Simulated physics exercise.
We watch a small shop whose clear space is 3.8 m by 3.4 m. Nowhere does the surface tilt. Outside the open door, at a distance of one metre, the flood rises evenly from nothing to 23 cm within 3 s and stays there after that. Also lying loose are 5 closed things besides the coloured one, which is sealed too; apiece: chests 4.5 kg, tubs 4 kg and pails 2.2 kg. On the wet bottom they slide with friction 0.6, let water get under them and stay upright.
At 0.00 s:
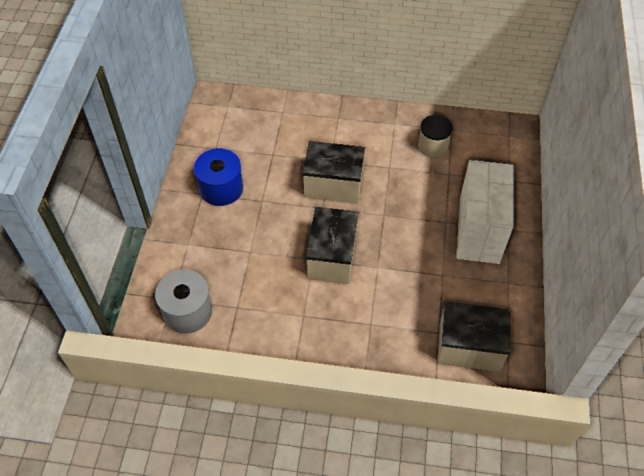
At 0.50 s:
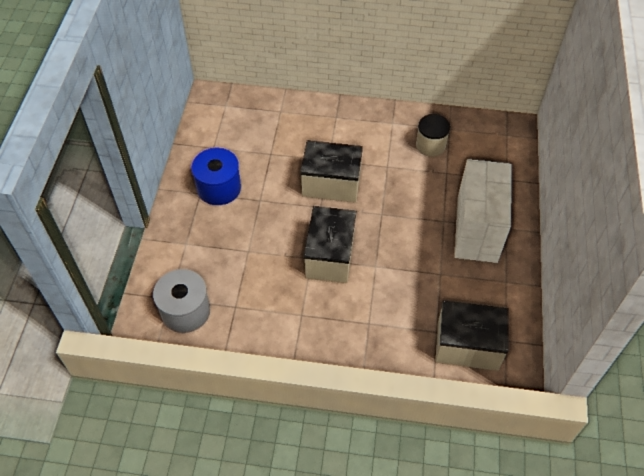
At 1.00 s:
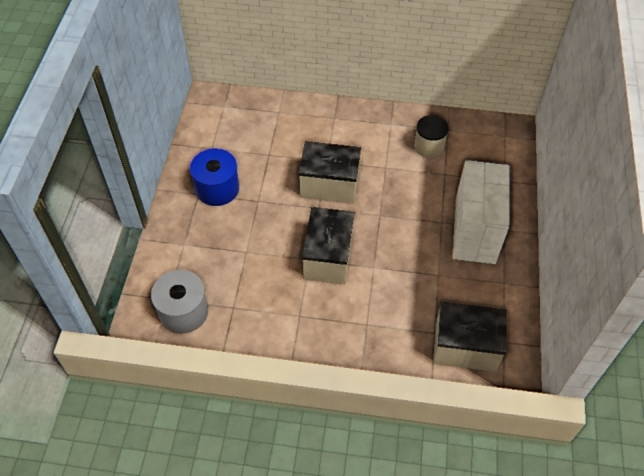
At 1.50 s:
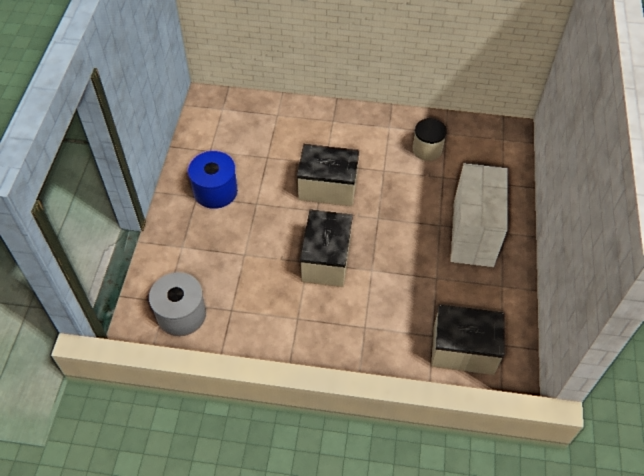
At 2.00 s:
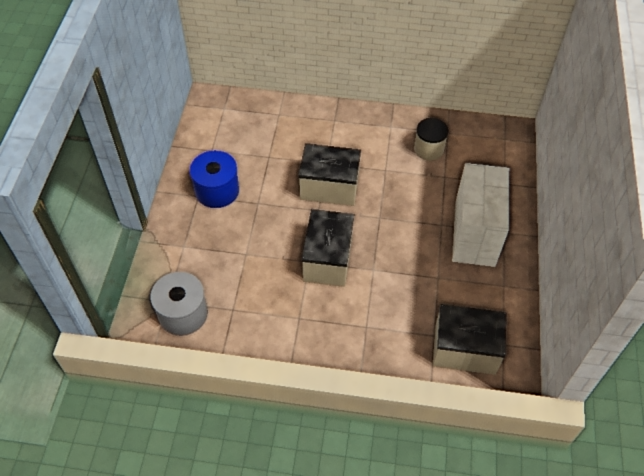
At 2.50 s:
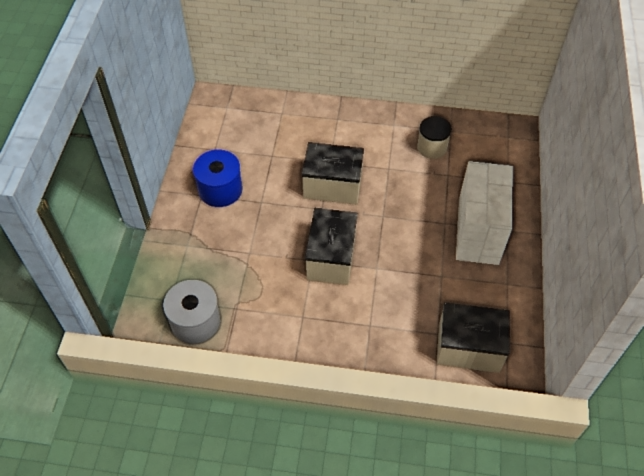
A small walled shop with a tan tiled floor and an open doorway on the left is seen from high above its low front wall. A blue tub and a grey one stand on the left, with black-topped blocks, a small dark-topped container and a pale block across the middle and right. As the view sways slightly, greenish water covers the paving outside, then spreads through the doorway, and the grey tub shifts slightly right.
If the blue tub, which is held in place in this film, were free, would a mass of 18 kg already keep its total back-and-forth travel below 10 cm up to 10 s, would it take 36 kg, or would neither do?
The lighter mass suffices.
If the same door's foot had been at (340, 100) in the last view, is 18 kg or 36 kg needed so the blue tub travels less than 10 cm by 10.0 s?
Just the heavy one.
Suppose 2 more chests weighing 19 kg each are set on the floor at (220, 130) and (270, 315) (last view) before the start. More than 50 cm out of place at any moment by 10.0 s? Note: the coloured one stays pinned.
First one: Inside the limit; second one: Beyond the limit.
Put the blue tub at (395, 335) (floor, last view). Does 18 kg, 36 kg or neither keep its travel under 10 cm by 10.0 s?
Result: Heavy passes, light fails.
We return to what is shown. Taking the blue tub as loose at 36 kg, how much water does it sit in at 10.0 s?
Around 6 cm.
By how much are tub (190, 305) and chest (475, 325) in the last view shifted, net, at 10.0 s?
Shifts: 250 cm / 80 cm.
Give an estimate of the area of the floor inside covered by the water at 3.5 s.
That flooded area is roughly 4.0 m2.
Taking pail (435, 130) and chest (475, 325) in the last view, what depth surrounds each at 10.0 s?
Depth approx. 11 cm / 15 cm.
After 3.5 s the blue tub would be 0 cm from its start with 18 kg and 0 cm from its start with 36 kg; 1 cm of water round it then.
After 4.5 s the blue tub would be 0 cm from its start with 18 kg and 0 cm from its start with 36 kg; 2 cm of water round it then.
After 7.0 s the blue tub would be 0 cm from its start with 18 kg and 0 cm from its start with 36 kg; 2 cm of water round it then.
After 10.0 s the blue tub would be 0 cm from its start with 18 kg and 0 cm from its start with 36 kg; 6 cm of water round it then.
